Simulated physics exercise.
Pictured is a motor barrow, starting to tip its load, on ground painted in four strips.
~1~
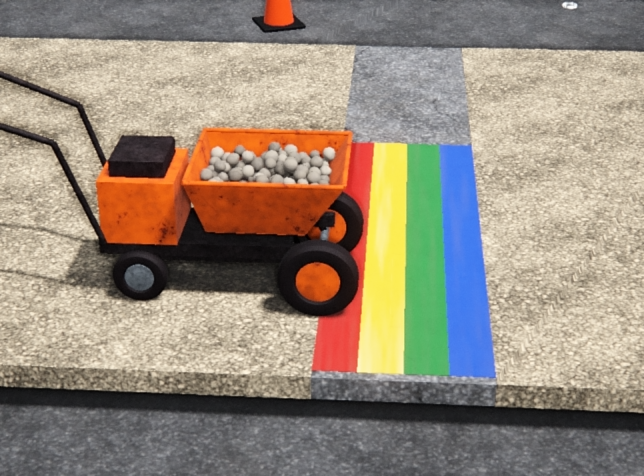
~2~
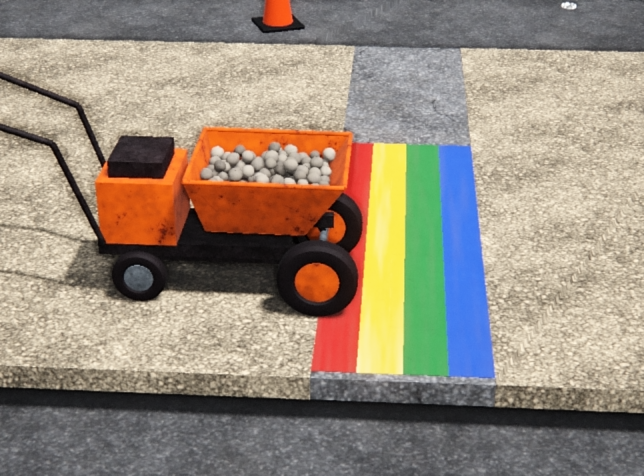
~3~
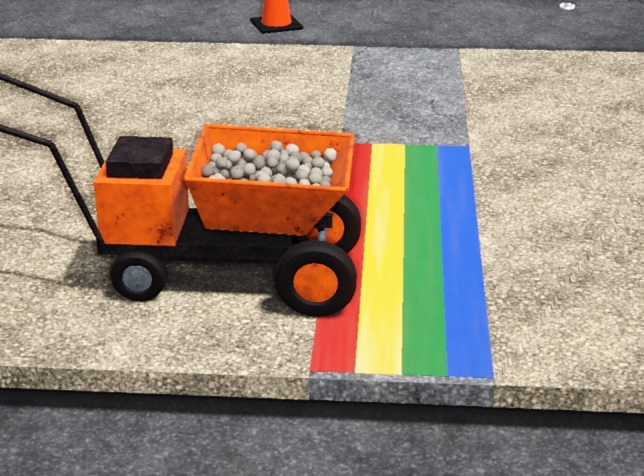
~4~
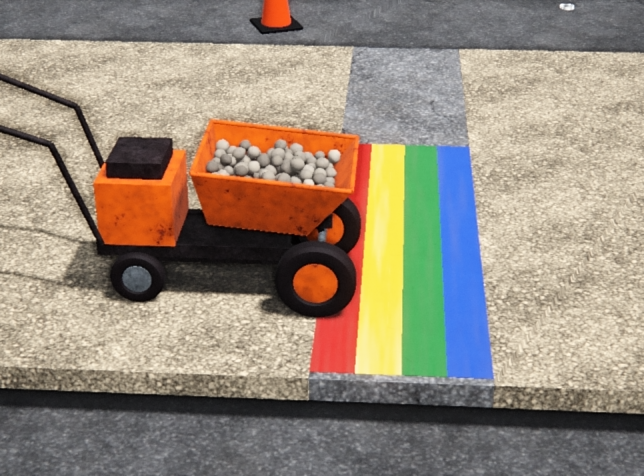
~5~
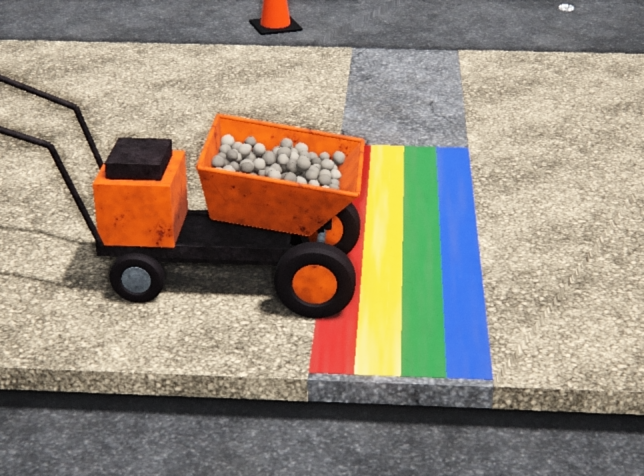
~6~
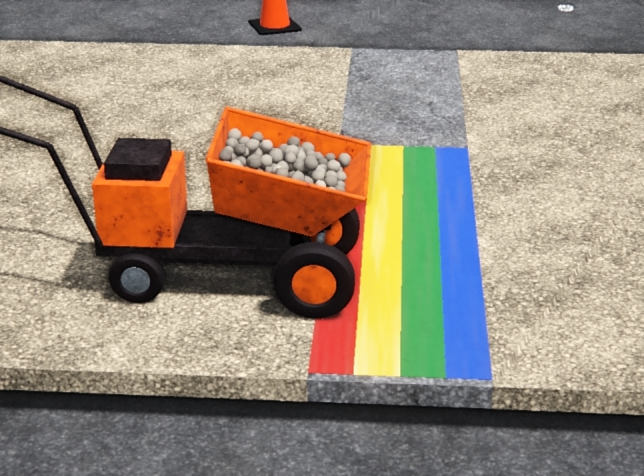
The orange skip of a motor barrow, loaded with rounded grey pebbles, sits level at first, then tilts slightly to the right as its left end rises, beside red, yellow, green and blue strips painted on the ground.
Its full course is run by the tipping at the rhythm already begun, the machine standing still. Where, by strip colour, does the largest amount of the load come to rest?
On the blue strip.
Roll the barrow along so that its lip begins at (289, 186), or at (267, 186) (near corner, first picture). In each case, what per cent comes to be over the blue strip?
First try: Around 20 %; second try: Around 10 %.
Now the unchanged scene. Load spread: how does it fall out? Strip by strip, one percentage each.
Per cent of the load - red strip: 0, yellow strip: 0, green strip: 25, blue strip: 40.
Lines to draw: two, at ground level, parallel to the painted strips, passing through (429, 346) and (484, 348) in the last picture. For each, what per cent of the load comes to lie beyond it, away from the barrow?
Result, first then second: 80 %, 40 %.
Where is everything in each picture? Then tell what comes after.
The first picture shows lip of the skip (344, 188), level; top of the load (264, 175), river pebbles; red strip (338, 337); yellow strip (382, 338); green strip (426, 340); blue strip (470, 342).
The second picture shows lip of the skip (344, 189), level; top of the load (264, 175).
The third picture shows lip of the skip (346, 190), tipped barely; top of the load (266, 174).
The fourth picture shows lip of the skip (351, 192), tipped barely; top of the load (254, 167).
The fifth picture shows lip of the skip (357, 196), tipped a little; top of the load (259, 164).
The sixth picture shows lip of the skip (365, 199), tipped a little; top of the load (254, 162); red strip (334, 339); yellow strip (378, 341); green strip (422, 342); blue strip (467, 344).
Just after the last frame, skip tipped steeply; every one in the skip.
A moment on, skip tipped right over; almost all in the skip; just a few over the green strip; just a few over the blue strip; just a few falling.
Further on, skip tipped right over; roughly a quarter in the skip; about a tenth over the green strip; roughly a third over the blue strip; roughly a quarter off the paint.
When it is over, skip tipped right over; not one over the red strip; just a few over the yellow strip; roughly a quarter over the green strip; roughly a third over the blue strip; roughly a third off the paint.
